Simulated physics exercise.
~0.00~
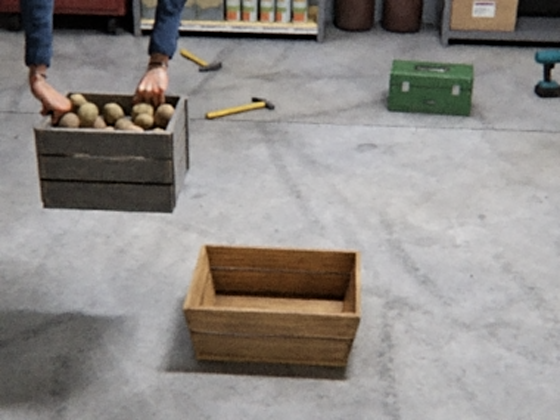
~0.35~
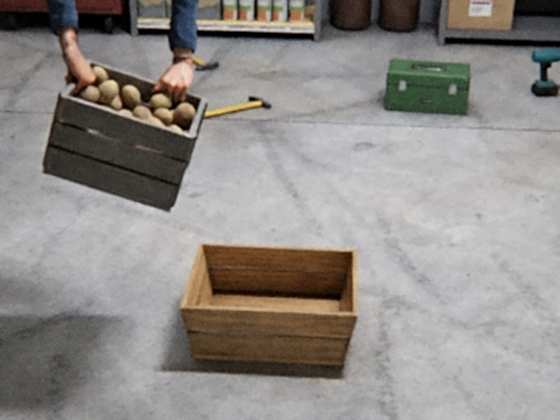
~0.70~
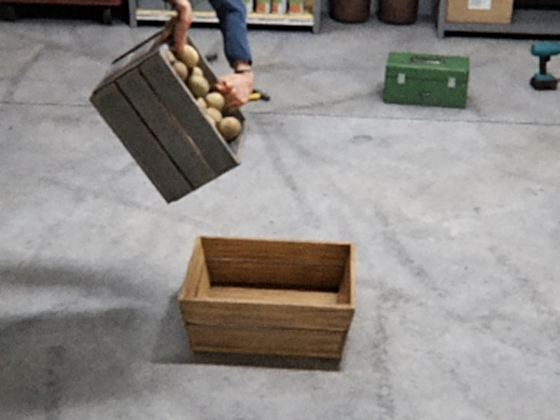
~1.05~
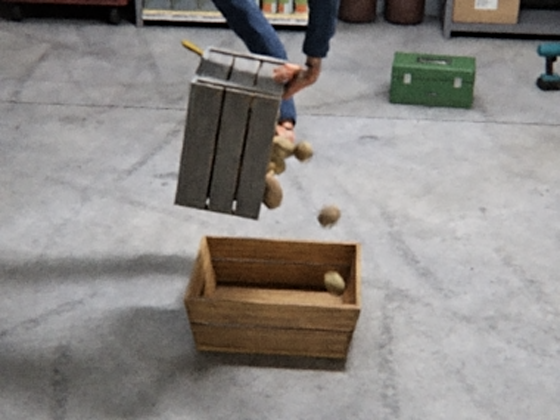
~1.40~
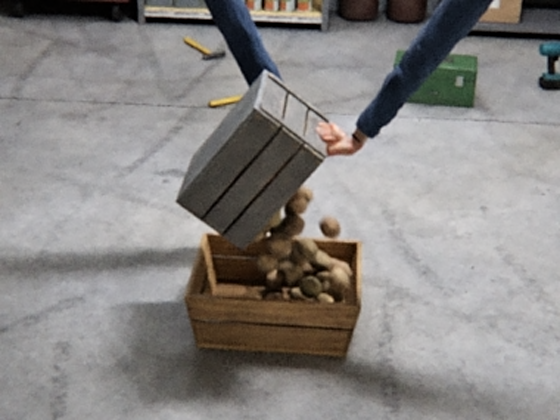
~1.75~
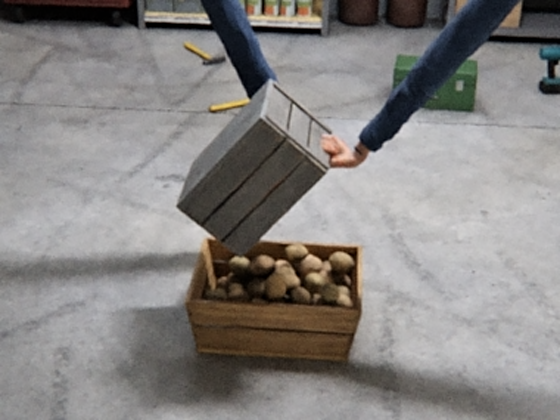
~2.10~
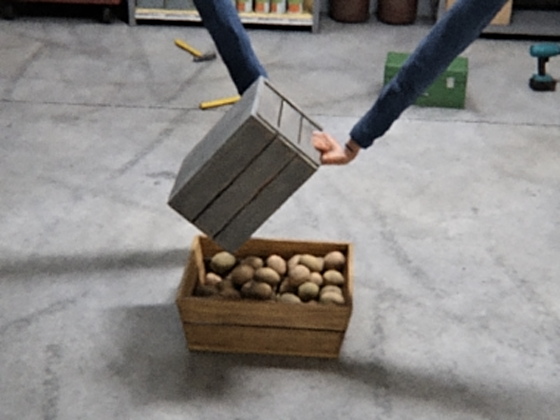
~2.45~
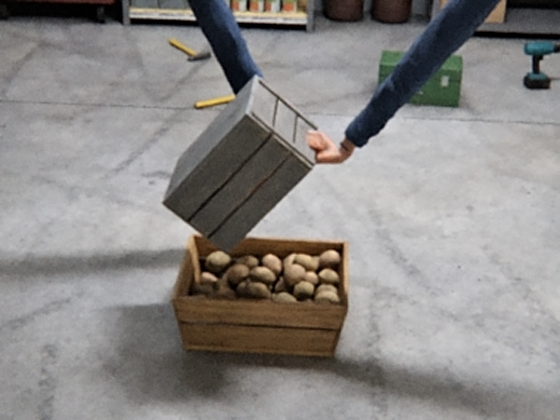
On a concrete workshop floor, two hands tip a grey crate of potatoes until all tumble into a wooden crate below.
